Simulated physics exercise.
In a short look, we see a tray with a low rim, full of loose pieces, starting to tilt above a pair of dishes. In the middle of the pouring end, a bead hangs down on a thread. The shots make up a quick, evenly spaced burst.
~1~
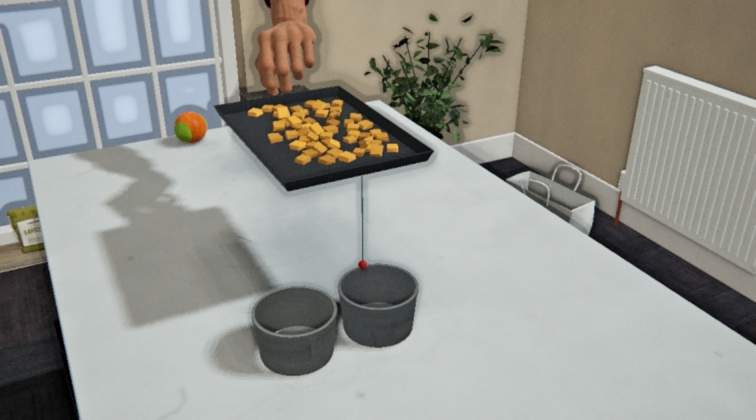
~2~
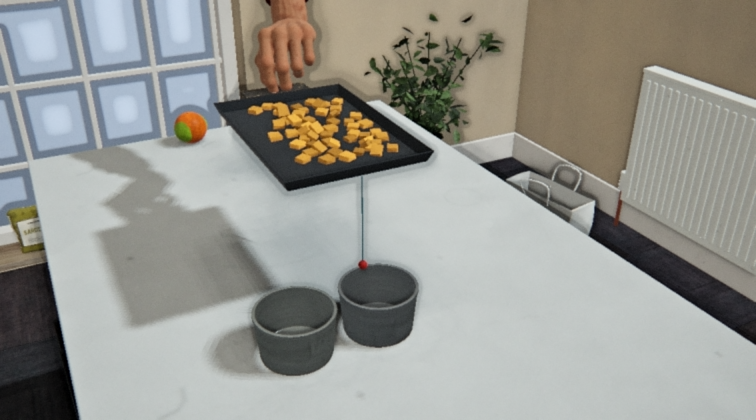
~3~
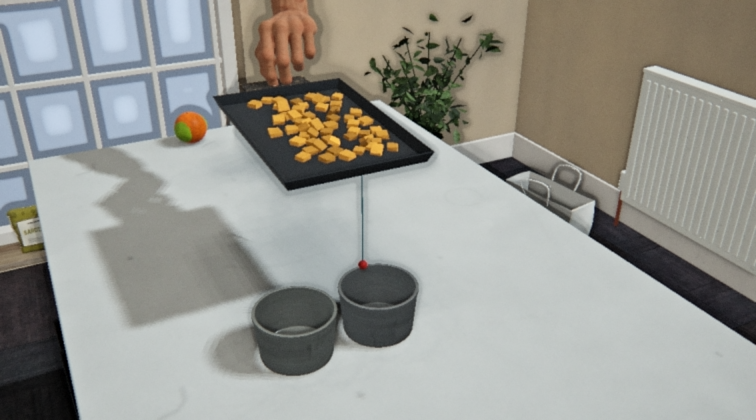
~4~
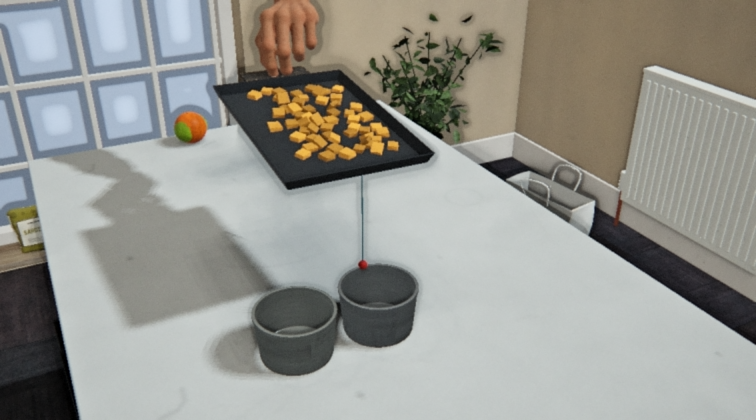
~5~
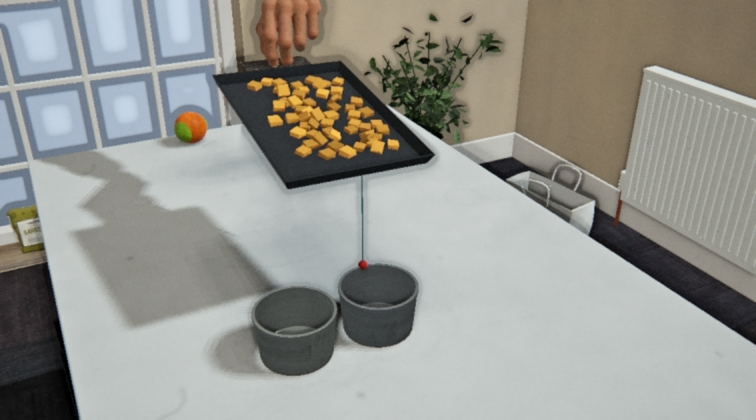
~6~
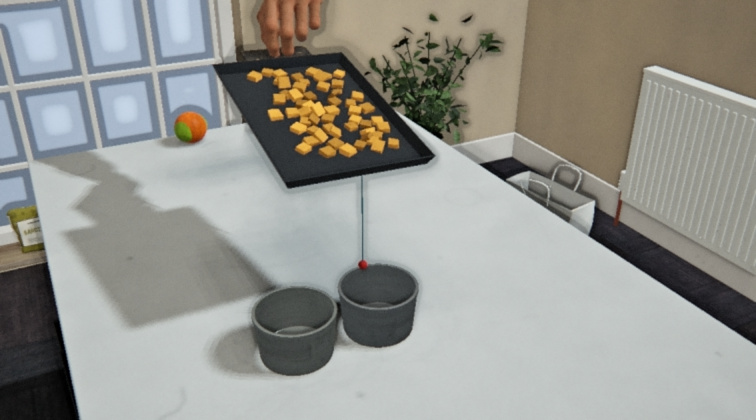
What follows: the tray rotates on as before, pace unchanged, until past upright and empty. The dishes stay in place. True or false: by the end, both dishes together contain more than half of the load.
False.
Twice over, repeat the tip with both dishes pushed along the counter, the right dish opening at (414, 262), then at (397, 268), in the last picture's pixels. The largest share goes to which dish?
One: The right-side dish. Two: The right-side dish.
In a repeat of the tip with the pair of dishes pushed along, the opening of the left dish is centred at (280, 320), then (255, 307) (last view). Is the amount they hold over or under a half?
In turn: Less than half; below a half.
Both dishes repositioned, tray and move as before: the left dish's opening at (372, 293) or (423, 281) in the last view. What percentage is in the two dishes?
Roughly 80% the first time and 80% the second time.
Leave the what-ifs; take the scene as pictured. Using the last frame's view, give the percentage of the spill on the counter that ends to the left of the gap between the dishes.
About 0 percent of the spill.
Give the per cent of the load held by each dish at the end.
For the left dish some 0 %, for the right dish some 30 %.
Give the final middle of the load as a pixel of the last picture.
Close to (421, 321), more or less.
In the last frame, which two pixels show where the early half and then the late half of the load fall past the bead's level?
First roughly (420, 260), then roughly (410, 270).
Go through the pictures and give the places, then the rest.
Corners of the pouring end (287, 179) and (427, 150), level; middle of the load (316, 130), small crackers; left dish (311, 350); right dish (397, 323); bead on its thread (363, 265), in the first frame.
Corners of the pouring end (288, 179) and (427, 150), level; middle of the load (316, 129), in the second frame.
Corners of the pouring end (288, 179) and (428, 150), tipped barely, lowest at the right corner; middle of the load (316, 125), in the third frame.
Corners of the pouring end (288, 178) and (428, 151), tipped a little, lowest at the right corner; middle of the load (317, 120), in the fourth frame.
Corners of the pouring end (289, 178) and (428, 152), tipped a little, lowest at the right corner; middle of the load (317, 115), in the fifth frame.
Corners of the pouring end (289, 178) and (429, 154), tipped a little, lowest at the right corner; middle of the load (318, 110); left dish (311, 350); right dish (397, 323), in the sixth frame.
Just after the last frame, tray tipped steeply; every one on the tray.
A moment on, tray tipped right over; the larger part on the tray; just a few in the right dish; about a tenth outside both; about a tenth in the air.
Further on, tray tipped past a quarter turn; just a few in the left dish; roughly a third in the right dish; roughly two thirds outside both.
When it is over, tray tipped past a quarter turn; just a few in the left dish; roughly a third in the right dish; roughly two thirds outside both.
